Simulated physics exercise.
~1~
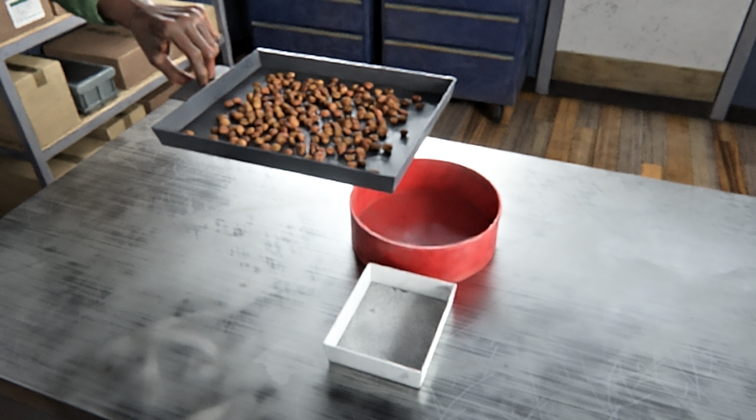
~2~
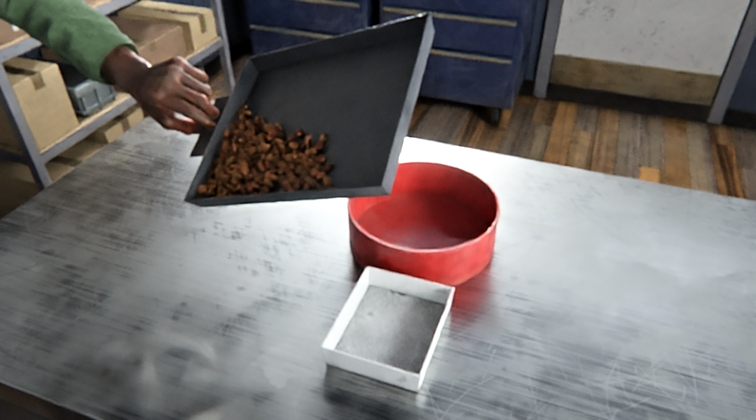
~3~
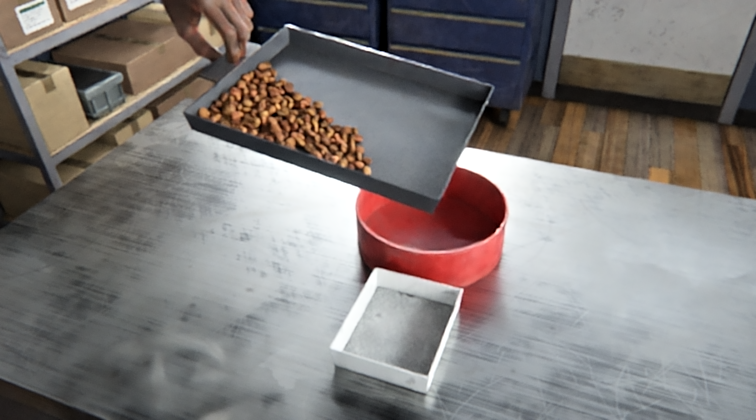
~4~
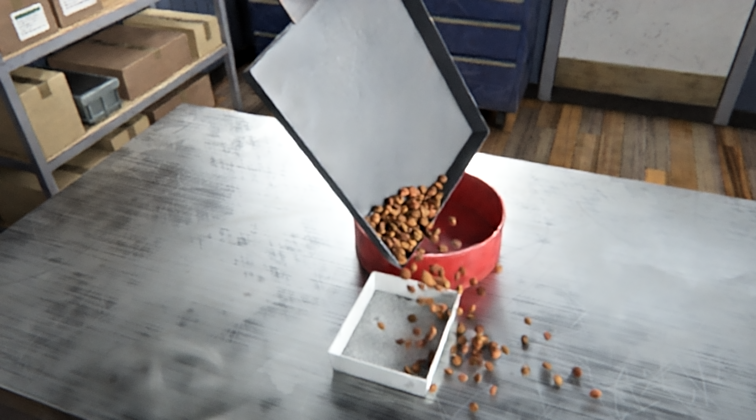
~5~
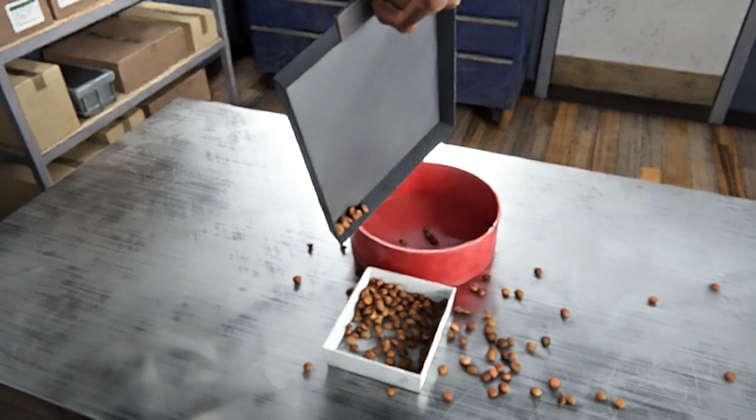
On a scratched metal table in a storage room, a hand holds a dark tray of brown dog kibble above a red pot and a small white tin. The tray tips, and the kibble slides together into a heap along one side without spilling. It then eases back towards level, the pieces still gathered at the edge. Next the tray tilts steeply, and kibble pours off its lower corner, scattering around the tin and across the table. By the end, most of it lies in the white tin, many pieces are strewn on the tabletop, and only a few sit in the pot or cling to the upended tray.
